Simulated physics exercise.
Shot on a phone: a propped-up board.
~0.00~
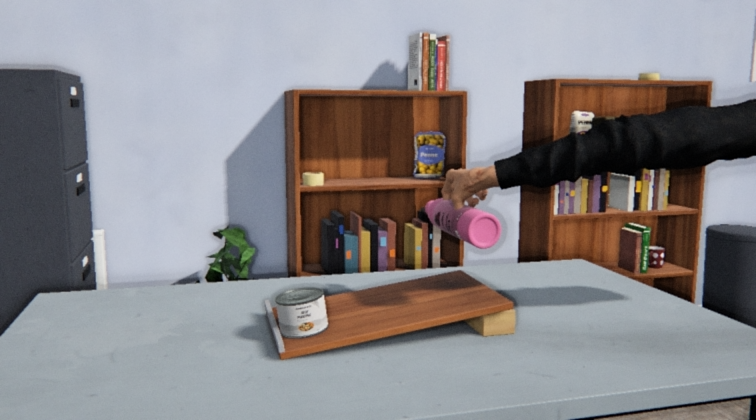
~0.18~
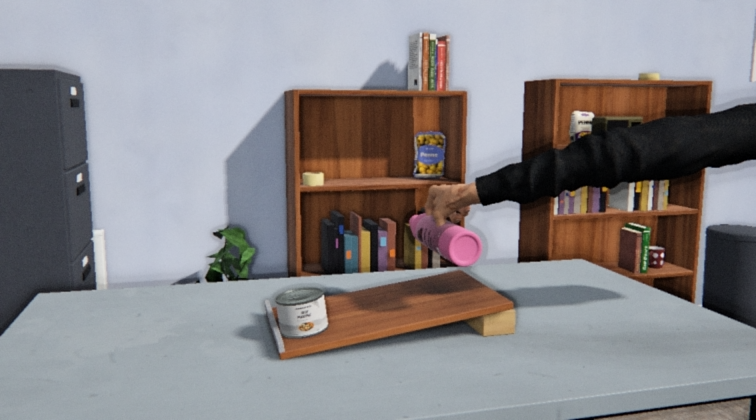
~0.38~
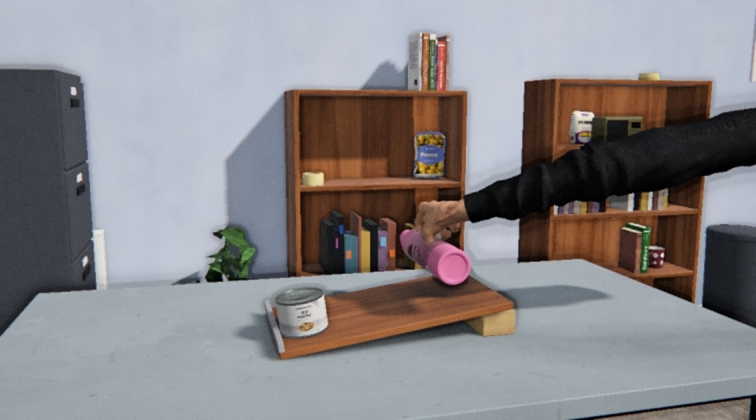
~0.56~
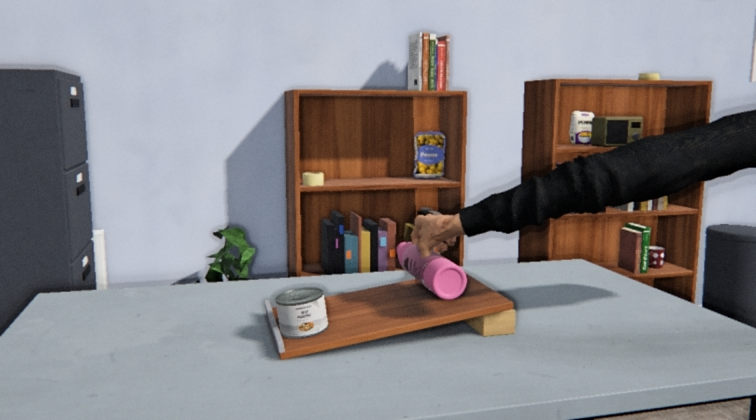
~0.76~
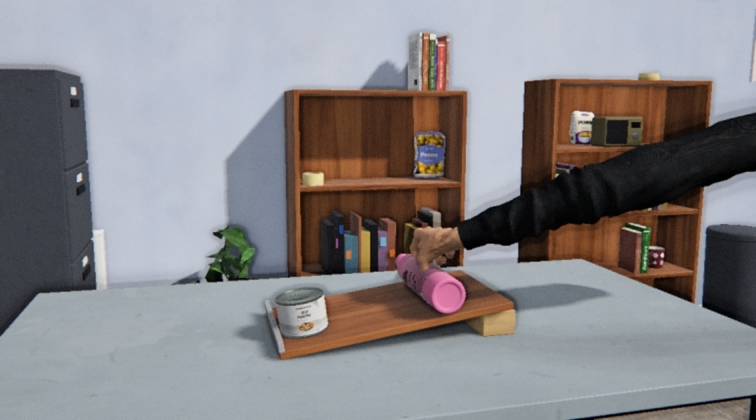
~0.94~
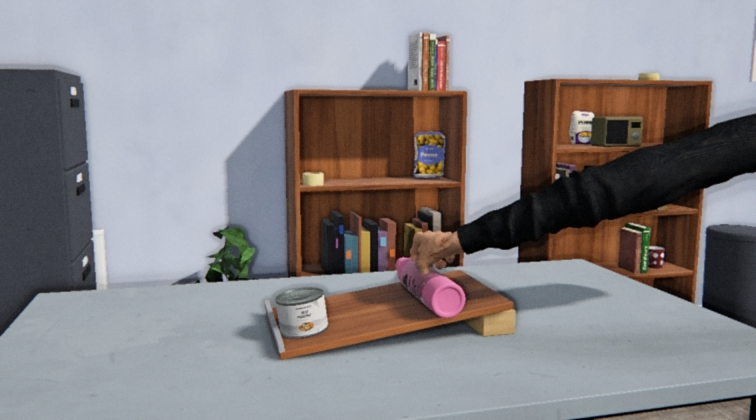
Hand in a black sleeve lowering a pink bottle on its side onto a sloping wooden board, above a white tub.
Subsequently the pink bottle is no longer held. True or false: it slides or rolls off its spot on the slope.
True.
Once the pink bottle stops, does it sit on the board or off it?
Pink bottle - still on top.
Around 1.44 s, pink bottle displaced about its own width near (391, 288).
Around 1.64 s, pink bottle displaced well along near (355, 295).
Finally (2.3 s), moved from the start, pink bottle; white tub still in place. Final places as the last picture's camera would see them, pink bottle near (335, 300). The pink bottle runs down the board.
